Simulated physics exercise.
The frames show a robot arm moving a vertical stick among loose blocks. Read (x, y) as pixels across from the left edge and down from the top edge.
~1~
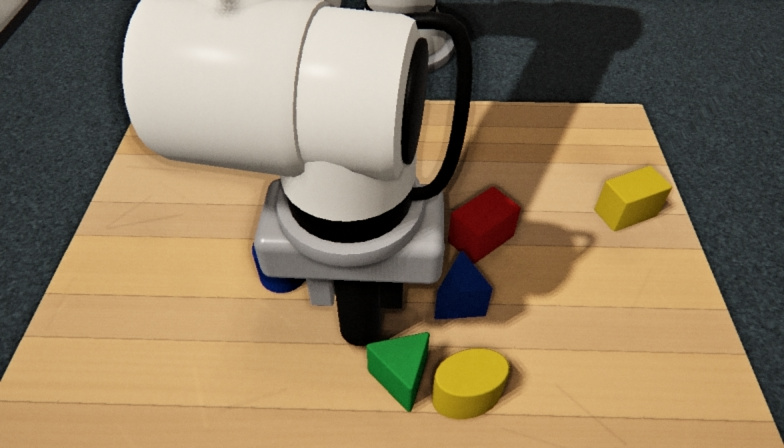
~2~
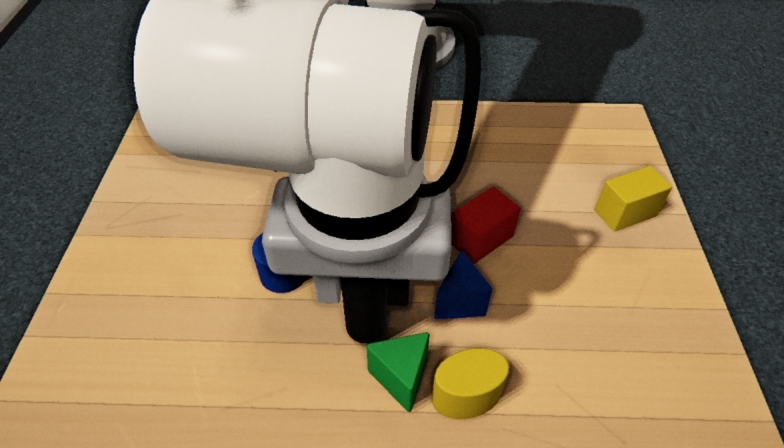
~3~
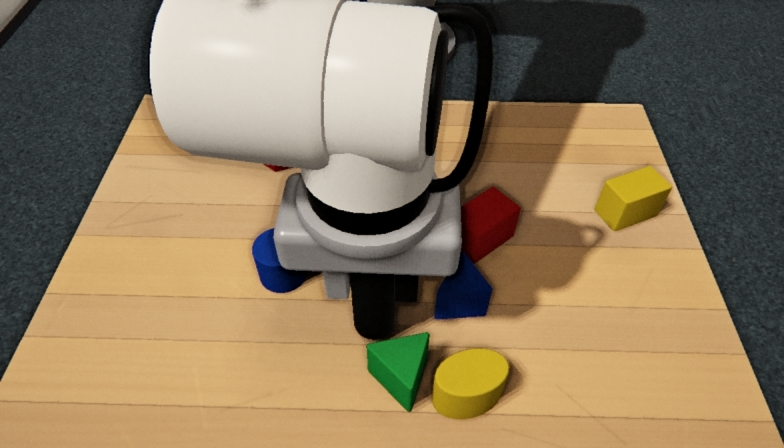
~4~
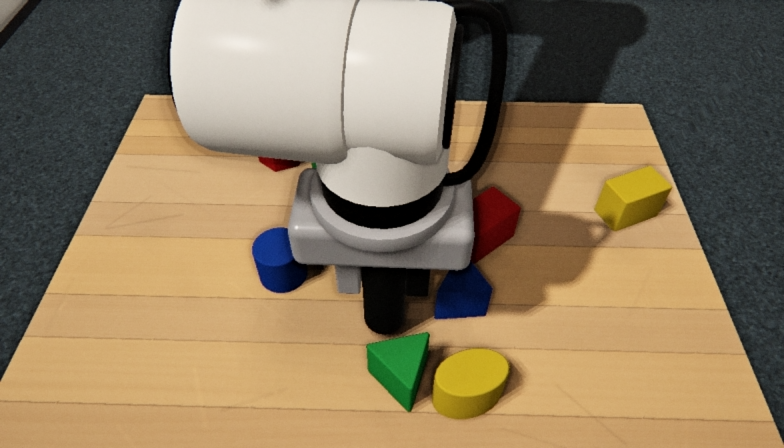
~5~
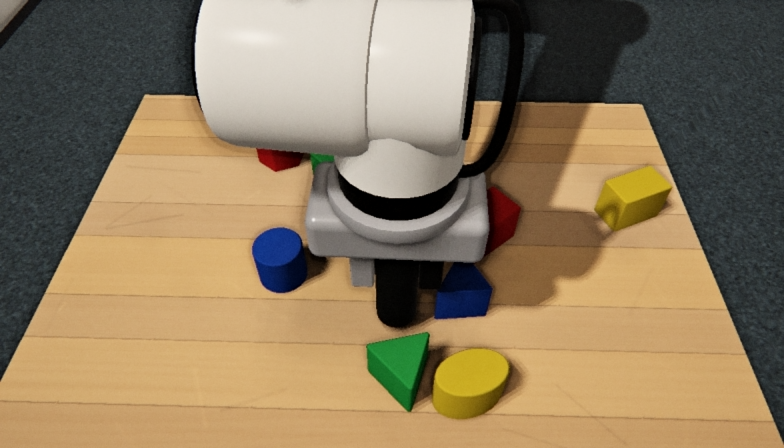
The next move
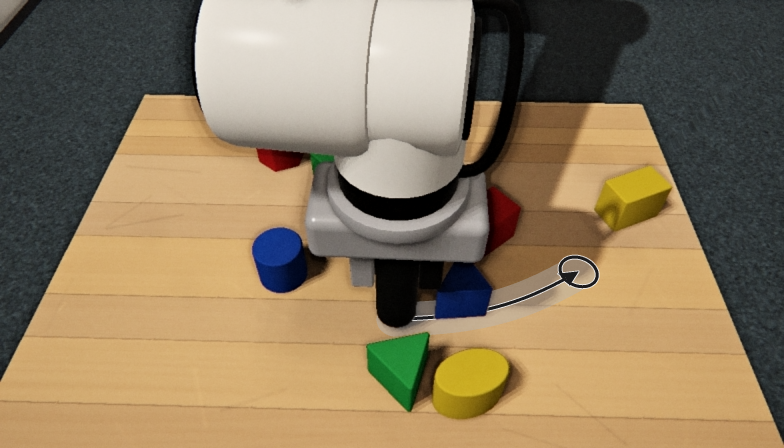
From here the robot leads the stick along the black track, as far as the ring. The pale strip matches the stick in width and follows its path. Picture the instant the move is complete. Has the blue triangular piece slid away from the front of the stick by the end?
Yes
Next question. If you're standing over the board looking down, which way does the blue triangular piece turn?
It spins against the clock.
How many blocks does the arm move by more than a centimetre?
My prediction: One block.
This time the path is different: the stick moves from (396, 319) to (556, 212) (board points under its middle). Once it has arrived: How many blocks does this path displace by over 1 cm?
Counting only shifts above 1 cm, I get two blocks.
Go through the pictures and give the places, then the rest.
Lower end of the stick at (360, 329), tops of blocks, green triangular piece at (402, 354), blue triangular piece at (464, 276), in the first picture.
Stick at (366, 326), blocks as before, in the second picture.
Stick at (374, 323), blocks as before, in the third picture.
Stick at (384, 318), blocks as before, in the fourth picture.
Stick at (396, 311), green triangular piece at (402, 354), blue triangular piece at (464, 276), in the fifth picture.
The drawn path runs from (396, 319) through (496, 307) to (579, 272).
What follows on the original path. One third of the way, stick at (466, 305); blue triangular piece at (493, 264), turned 60° anticlockwise.
Two thirds of the way, stick at (530, 289); blue triangular piece at (529, 241).
At the end, stick at (582, 263); green triangular piece not moved; blue triangular piece at (531, 236), turned 145° anticlockwise.
